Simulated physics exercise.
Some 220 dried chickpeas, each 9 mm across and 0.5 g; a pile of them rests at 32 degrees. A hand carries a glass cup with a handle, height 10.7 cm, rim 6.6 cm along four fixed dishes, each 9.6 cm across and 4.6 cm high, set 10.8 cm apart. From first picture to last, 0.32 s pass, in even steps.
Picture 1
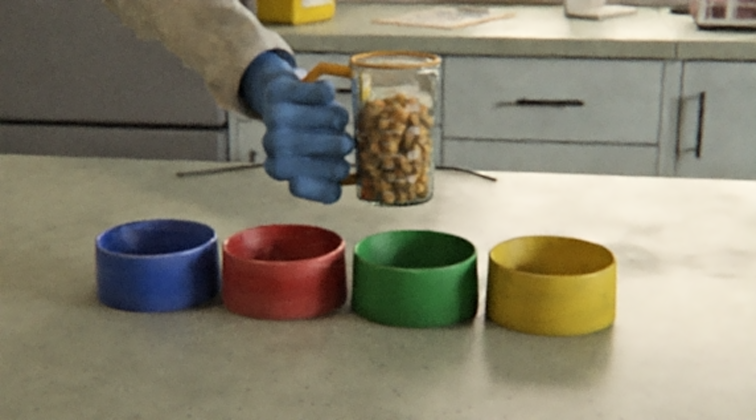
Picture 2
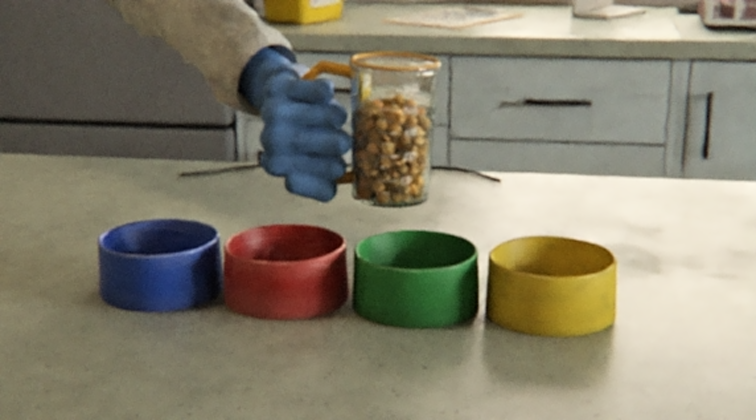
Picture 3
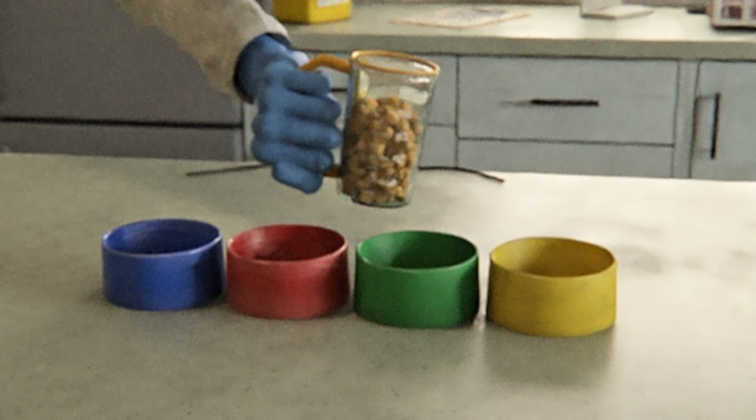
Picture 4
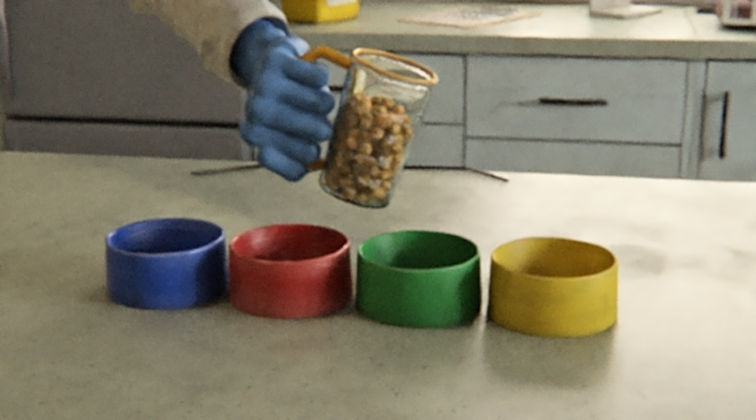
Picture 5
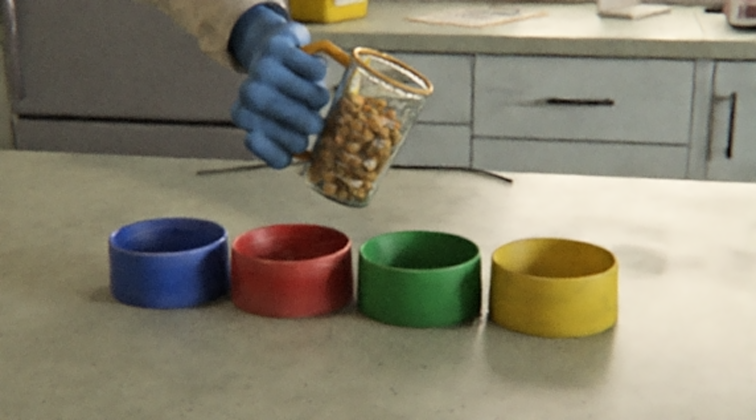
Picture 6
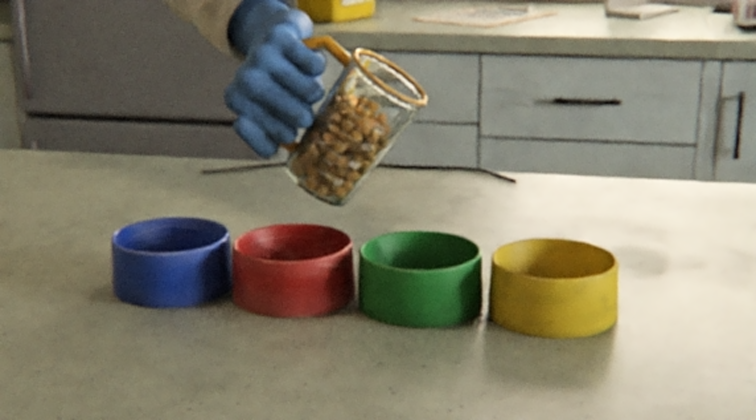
The clip opens on a blue-gloved hand holding an upright glass cup of dried chickpeas above a row of blue, red, green and yellow dishes. The hand drifts slightly left while steadily tilting the cup to the right, and the chickpeas stay inside, leaning with the glass.
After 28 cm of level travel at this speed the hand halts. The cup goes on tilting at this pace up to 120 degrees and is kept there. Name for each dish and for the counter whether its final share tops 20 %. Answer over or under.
Red dish: Over; blue dish: Under; green dish: Under; yellow dish: Under; on the counter: Under.
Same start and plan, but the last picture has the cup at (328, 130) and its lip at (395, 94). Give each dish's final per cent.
Red 0, blue 100, green 0, yellow 0.
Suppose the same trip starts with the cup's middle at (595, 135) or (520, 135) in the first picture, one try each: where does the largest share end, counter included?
The winner: Green, then green.
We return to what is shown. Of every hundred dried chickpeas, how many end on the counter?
About 5 per cent.
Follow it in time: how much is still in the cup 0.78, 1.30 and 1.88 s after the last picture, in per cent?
About 60, 0, 0.
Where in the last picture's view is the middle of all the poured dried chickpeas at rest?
Around (287, 273).
Then, 0.78 s after the last picture, tilt 120 degrees; cup holds 60 %, red 40 %.
Then, 1.30 s after the last picture, tilt 120 degrees; cup holds 0 %, red 95 %.
Then, 1.88 s after the last picture, tilt 120 degrees; cup holds 0 %, red 95 %.
In the end, red 95 %, blue 0 %, green 0 %, yellow 0 %, counter 5 %.
